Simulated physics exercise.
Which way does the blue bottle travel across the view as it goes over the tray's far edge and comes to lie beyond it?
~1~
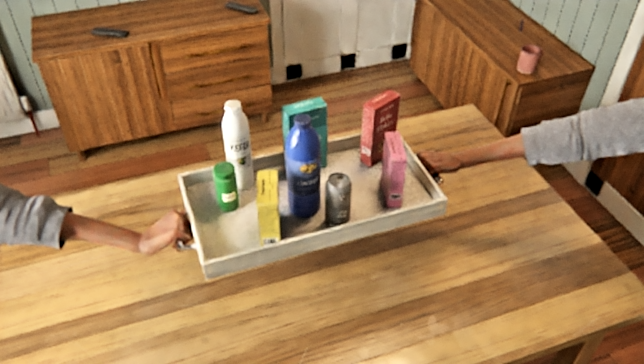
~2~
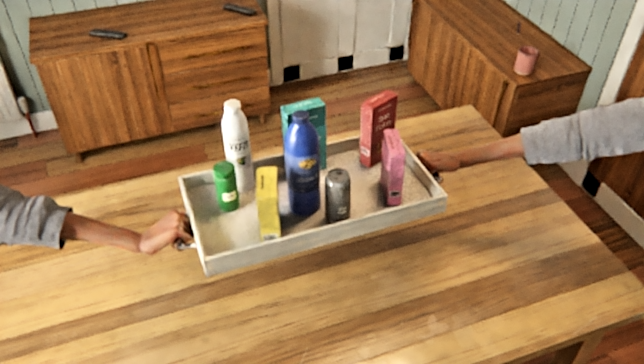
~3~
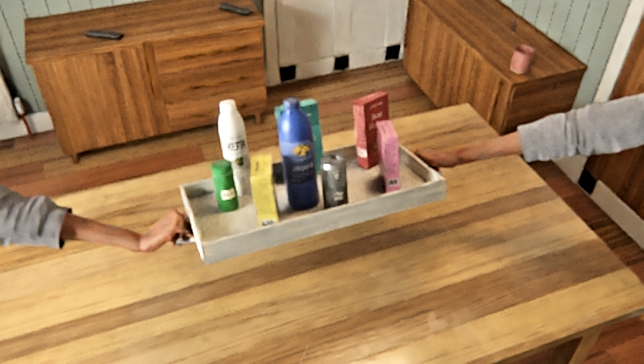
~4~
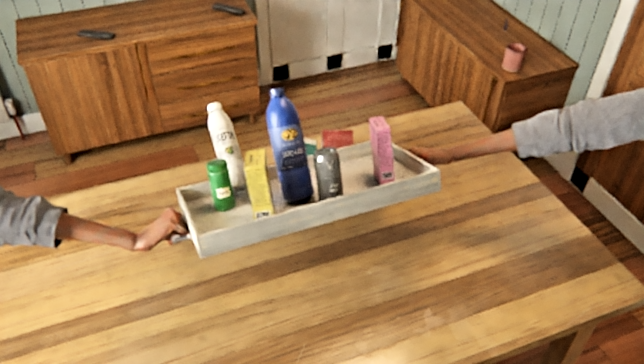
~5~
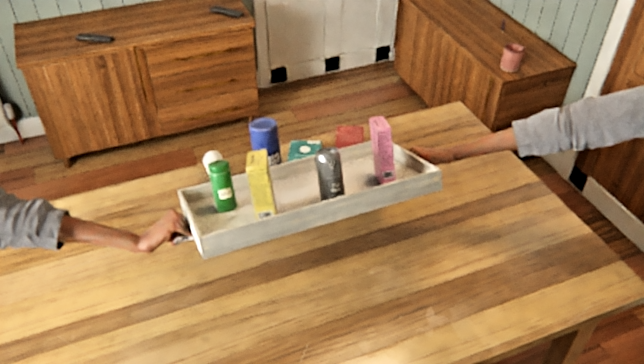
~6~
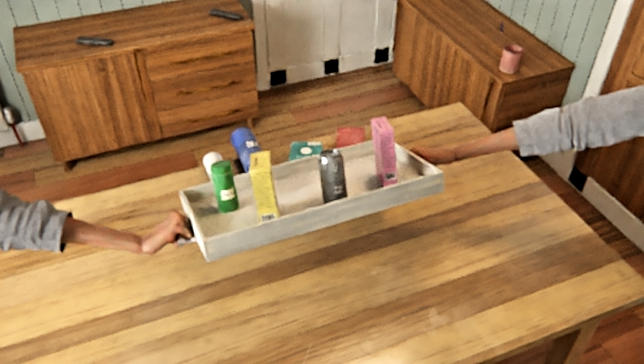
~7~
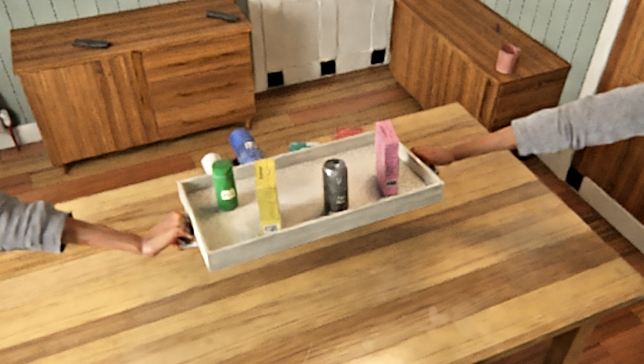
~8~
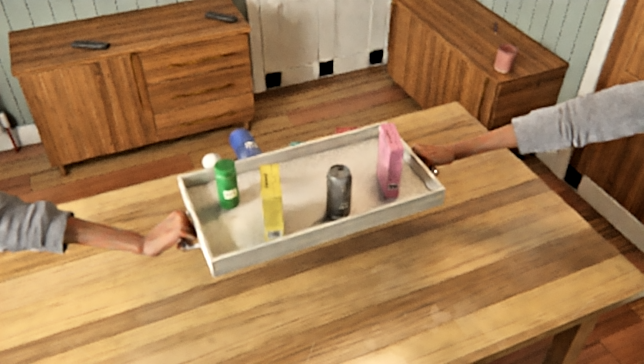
It moves to the left, ending up on its side beyond the far rim, near the white bottle.
A pale serving tray, gripped at its ends by two hands in grey sleeves, is held over a striped wooden table, seen from above with wooden cabinets behind. On it stand a white bottle, a green shaker and a yellow packet at the left, blue and grey containers and a turquoise packet around the middle, and red and pink packets at the right. The far edge dips, and the white bottle, turquoise packet and red packet topple over it. The tall blue bottle leans, then follows them off. The tray levels with the green, yellow, grey and pink items still aboard.
